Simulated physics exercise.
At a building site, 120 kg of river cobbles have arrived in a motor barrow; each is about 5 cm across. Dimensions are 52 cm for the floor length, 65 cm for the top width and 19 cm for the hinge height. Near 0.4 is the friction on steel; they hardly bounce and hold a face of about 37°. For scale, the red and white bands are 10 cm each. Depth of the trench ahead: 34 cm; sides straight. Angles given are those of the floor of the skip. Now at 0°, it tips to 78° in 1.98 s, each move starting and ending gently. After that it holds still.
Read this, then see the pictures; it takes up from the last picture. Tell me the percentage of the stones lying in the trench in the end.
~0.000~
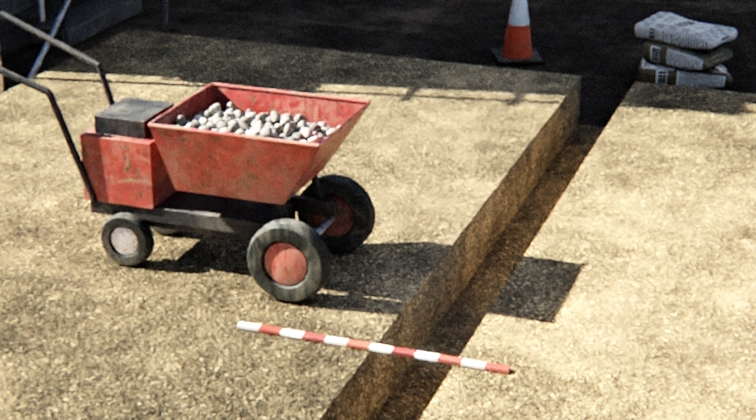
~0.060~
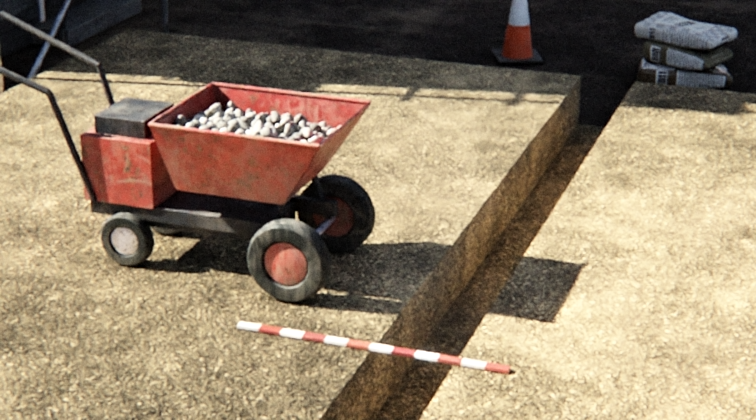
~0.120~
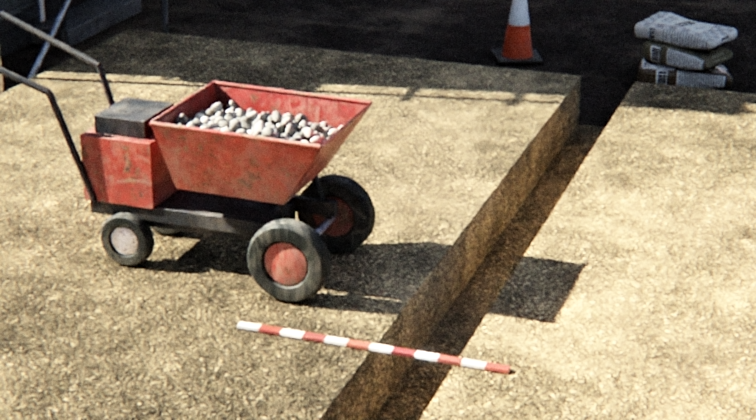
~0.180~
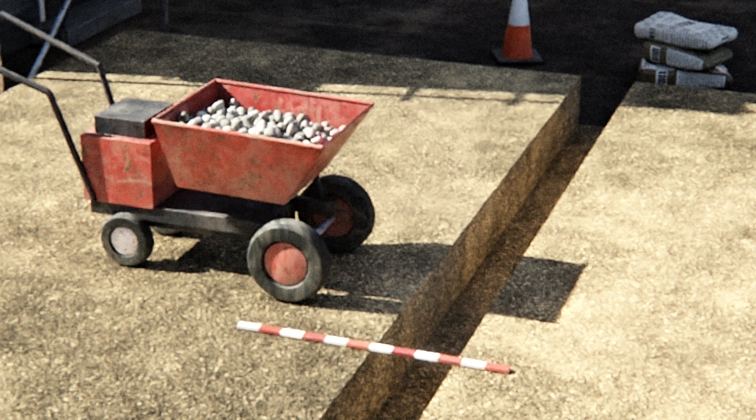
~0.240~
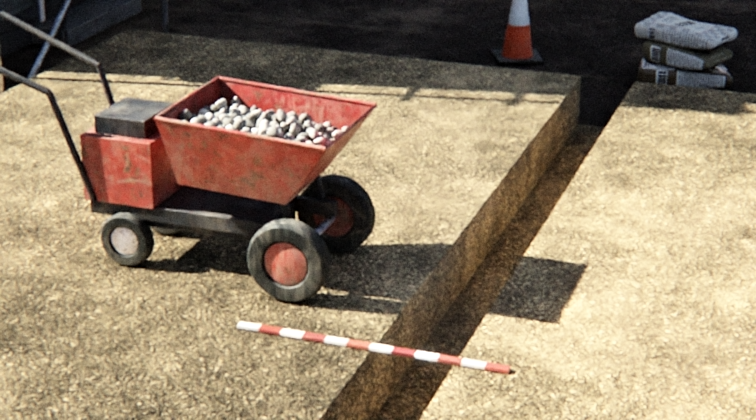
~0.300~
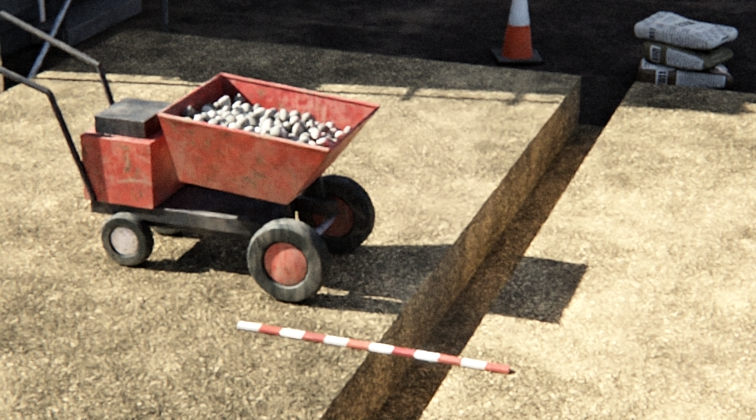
Close to 90 %.
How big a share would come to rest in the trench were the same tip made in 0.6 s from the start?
About 60 percent, I'd say.
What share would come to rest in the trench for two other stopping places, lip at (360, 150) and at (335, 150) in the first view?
From the first place around 40 per cent, from the other around 70.
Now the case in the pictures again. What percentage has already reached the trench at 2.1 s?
Close to 55 per cent has got there by then.
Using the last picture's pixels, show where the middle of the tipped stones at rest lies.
The tipped stones centre close to (464, 345).
After 1.5 s the floor is at 66°; 97 % in the skip, 3 % in the trench; the foremost stones are at (456, 272).
After 2.1 s the floor is at 78°; 37 % in the skip, 55 % in the trench, 8 % past the trench; the foremost stones are at (592, 314).
After 2.4 s the floor is at 78°; 15 % in the skip, 75 % in the trench, 10 % past the trench; the foremost stones are at (645, 320).
After 4.4 s the floor is at 78°; 0 % in the skip, 90 % in the trench, 10 % past the trench; the foremost stones are at (665, 316).
